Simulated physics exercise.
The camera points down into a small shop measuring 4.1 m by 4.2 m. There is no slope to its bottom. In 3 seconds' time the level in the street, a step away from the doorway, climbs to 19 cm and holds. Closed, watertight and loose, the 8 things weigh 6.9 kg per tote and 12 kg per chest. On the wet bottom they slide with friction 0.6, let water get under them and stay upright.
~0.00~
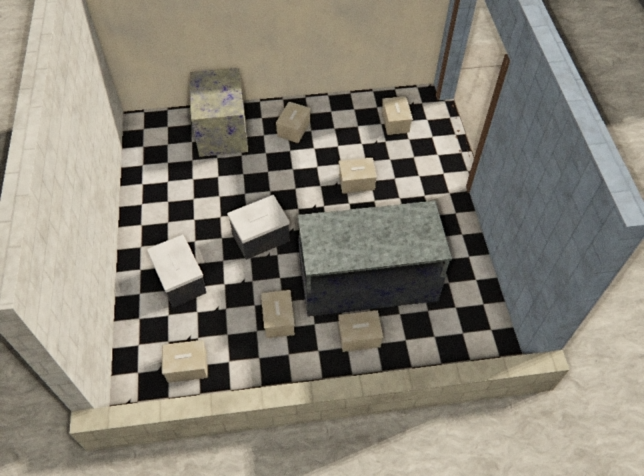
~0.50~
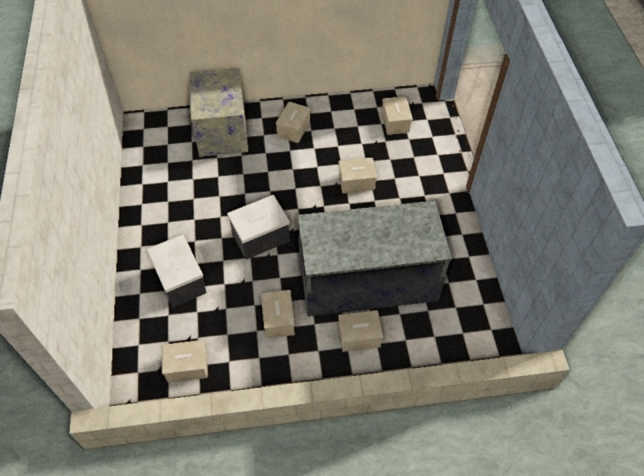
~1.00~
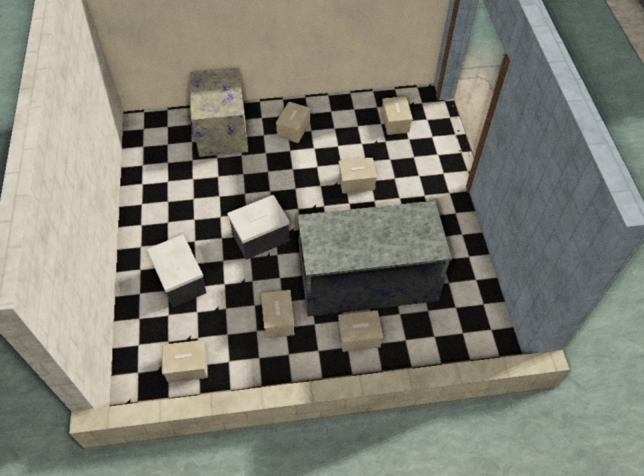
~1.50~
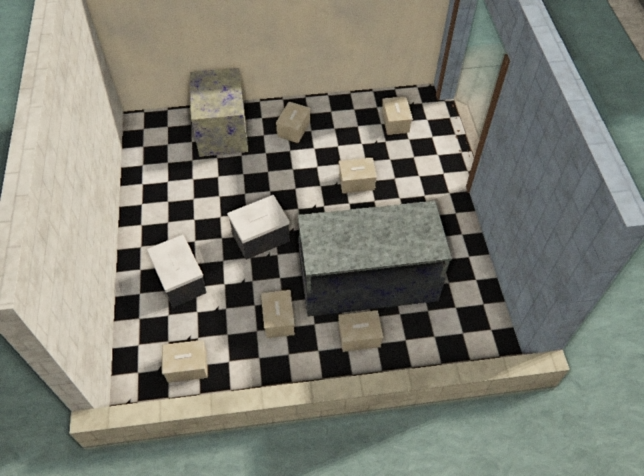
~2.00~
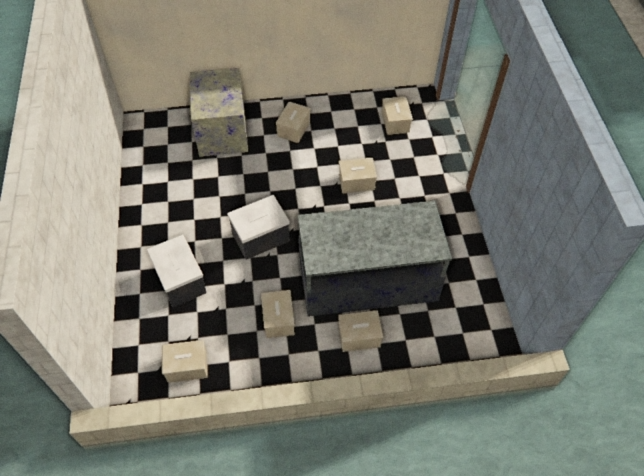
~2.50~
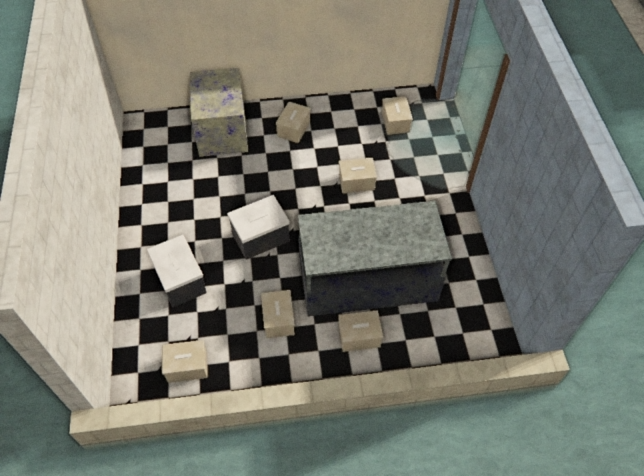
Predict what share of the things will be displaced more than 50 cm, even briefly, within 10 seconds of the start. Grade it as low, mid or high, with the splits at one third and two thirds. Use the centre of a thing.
Grade: High, two thirds or more.
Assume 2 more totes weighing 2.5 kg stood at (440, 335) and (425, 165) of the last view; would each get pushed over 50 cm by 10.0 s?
One by one: Below; above.
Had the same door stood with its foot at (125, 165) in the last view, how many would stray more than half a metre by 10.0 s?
The answer would then be 4.
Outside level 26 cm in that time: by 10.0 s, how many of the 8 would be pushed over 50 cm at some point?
You'd get 7 in that case.
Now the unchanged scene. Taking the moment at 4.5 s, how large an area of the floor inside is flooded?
The covered patch comes to about 6.5 m2.
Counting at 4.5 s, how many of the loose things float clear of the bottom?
Tally: 0 of them.
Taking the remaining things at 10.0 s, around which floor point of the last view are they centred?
It sits at about (254, 326).
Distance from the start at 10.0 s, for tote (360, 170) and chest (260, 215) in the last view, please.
The first is 250 cm from its start, the second 200 cm.
After 3.5 s 0 of 8 are over 50 cm from their spots; 0 afloat.
After 4.5 s 2 of 8 are over 50 cm from their spots; 0 afloat.
After 7.0 s 4 of 8 are over 50 cm from their spots; 3 afloat.
After 10.0 s 6 of 8 are over 50 cm from their spots, and 6 have been at some point; 6 afloat.
